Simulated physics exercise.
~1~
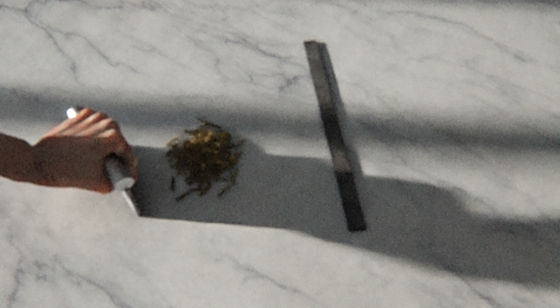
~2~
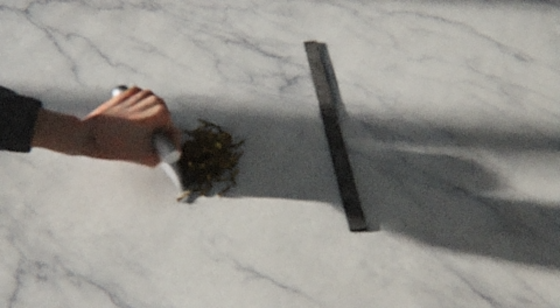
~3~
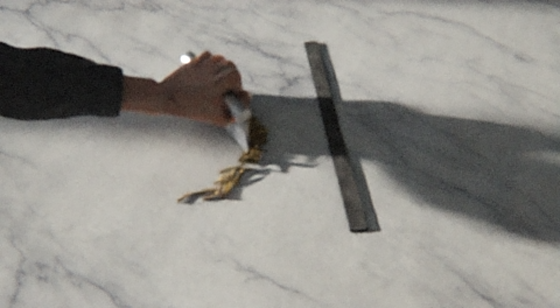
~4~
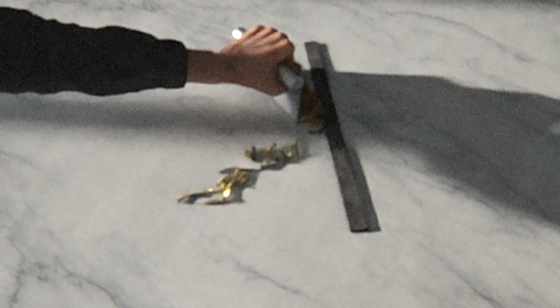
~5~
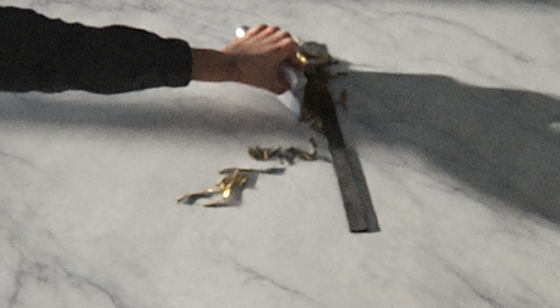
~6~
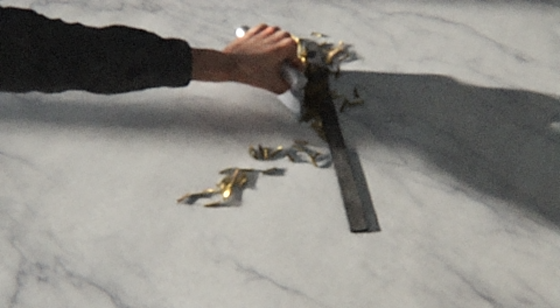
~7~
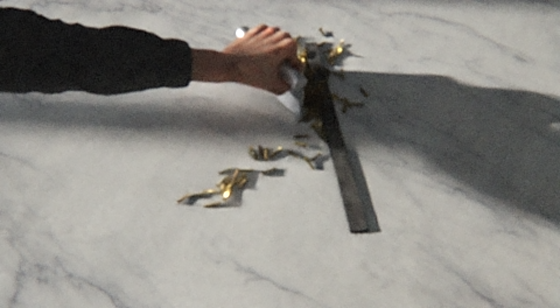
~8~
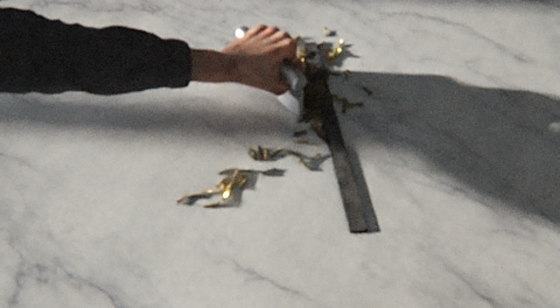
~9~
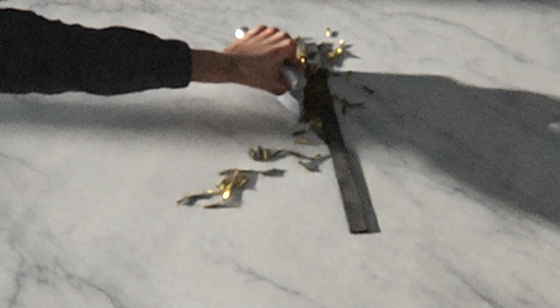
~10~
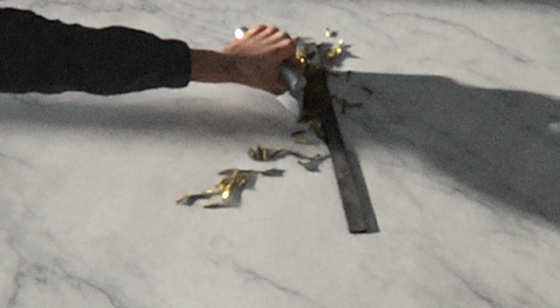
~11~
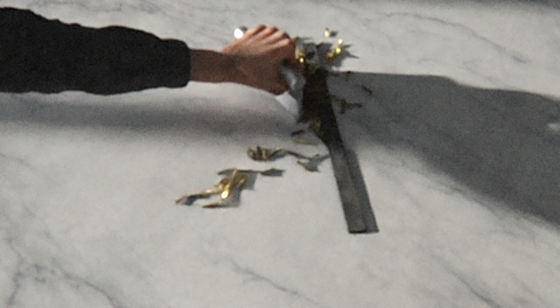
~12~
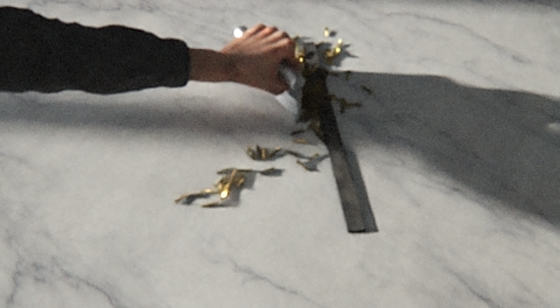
On a pale marble surface, a hand pushed a scraper through a pile of brass-coloured pieces toward a dark strip on the right, then stopped there, leaving some pieces trailing behind and others heaped around the strip's upper end.
